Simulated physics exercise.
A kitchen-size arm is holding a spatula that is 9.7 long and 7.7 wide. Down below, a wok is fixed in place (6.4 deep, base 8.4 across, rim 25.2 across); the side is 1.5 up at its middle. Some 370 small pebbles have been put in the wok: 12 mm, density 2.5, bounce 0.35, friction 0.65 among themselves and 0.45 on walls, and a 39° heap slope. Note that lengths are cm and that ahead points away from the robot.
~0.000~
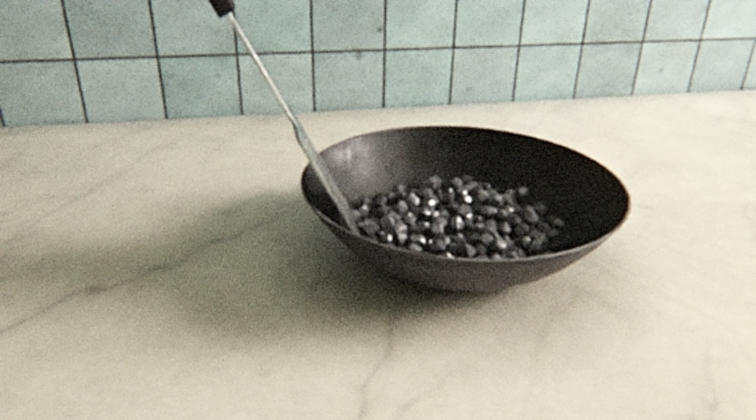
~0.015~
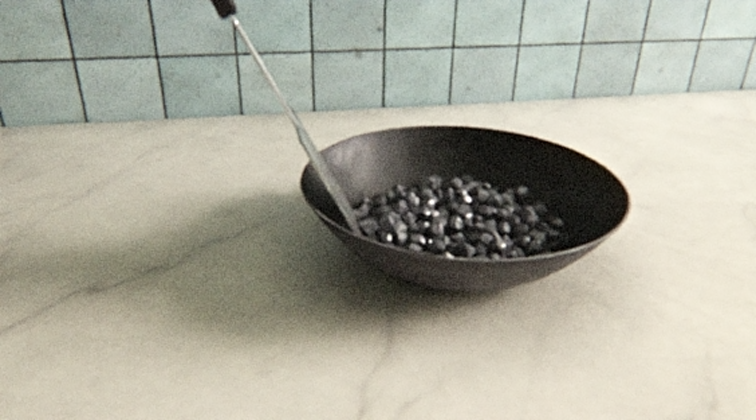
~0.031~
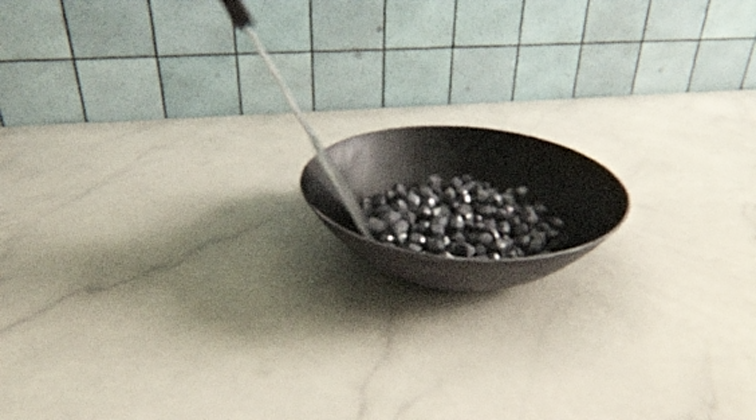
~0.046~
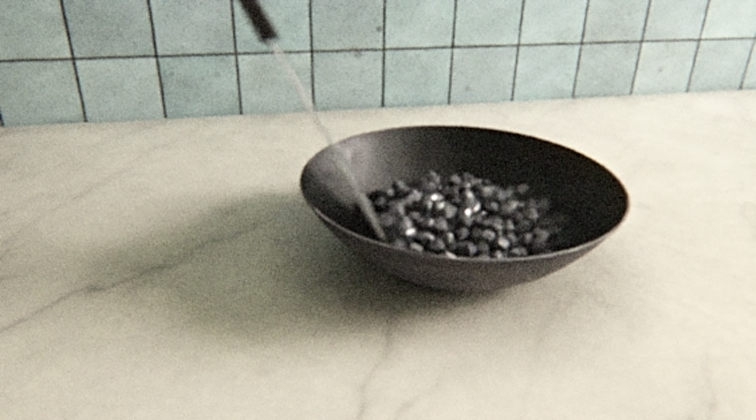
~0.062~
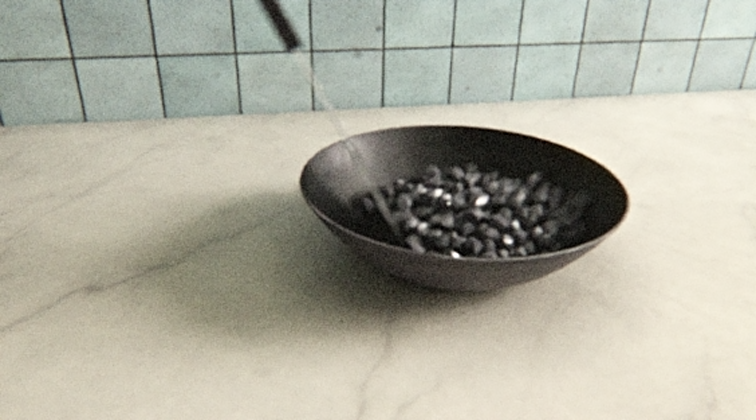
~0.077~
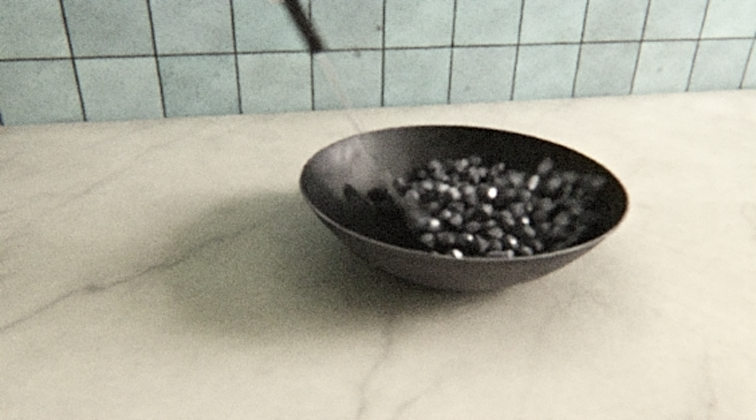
A spatula with a dark handle and thin metal shaft leans into the left side of a dark wok of shiny, blackish pebbles, seen from slightly above. The wok rests on a pale, veined marble counter before blue-green tiles. The spatula slides rightward, its blade blurring as it pushes the pebbles to the right and bares the wok's left side, while the camera stays still.
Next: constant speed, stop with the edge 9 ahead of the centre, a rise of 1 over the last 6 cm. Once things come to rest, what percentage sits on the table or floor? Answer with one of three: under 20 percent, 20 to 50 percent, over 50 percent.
Over 50 percent.
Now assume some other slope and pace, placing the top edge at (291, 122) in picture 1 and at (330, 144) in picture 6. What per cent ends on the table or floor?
45 per cent.
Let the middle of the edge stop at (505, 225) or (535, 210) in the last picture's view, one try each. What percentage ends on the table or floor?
I'd say roughly 20 per cent, then roughly 45 per cent.
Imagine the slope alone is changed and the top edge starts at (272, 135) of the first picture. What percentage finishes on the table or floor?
About 60 per cent.
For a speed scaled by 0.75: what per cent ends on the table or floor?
That comes to some 60 per cent, roughly.
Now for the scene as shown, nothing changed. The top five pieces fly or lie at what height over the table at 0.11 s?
Height: Approx. 10 cm.
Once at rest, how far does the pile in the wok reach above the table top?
Height at rest: Roughly 6.5 cm.
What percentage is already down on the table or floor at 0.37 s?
10 %.
After 0.11 s, sloping 63°, highest piece 12 above the table; 370 in the wok, 3 on the blade or in flight.
After 0.15 s, sloping 63°, highest piece 18 above the table; 357 in the wok, 16 on the blade or in flight.
After 0.37 s, sloping 63°, highest piece 22 above the table; 156 in the wok, 41 on the table or floor, 176 on the blade or in flight.
After 1.42 s, sloping 63°, highest piece 7 above the table; 217 on the table or floor, 156 in the wok.
In the end, 217 on the table or floor, 156 in the wok. That is 58 % on the table or floor.
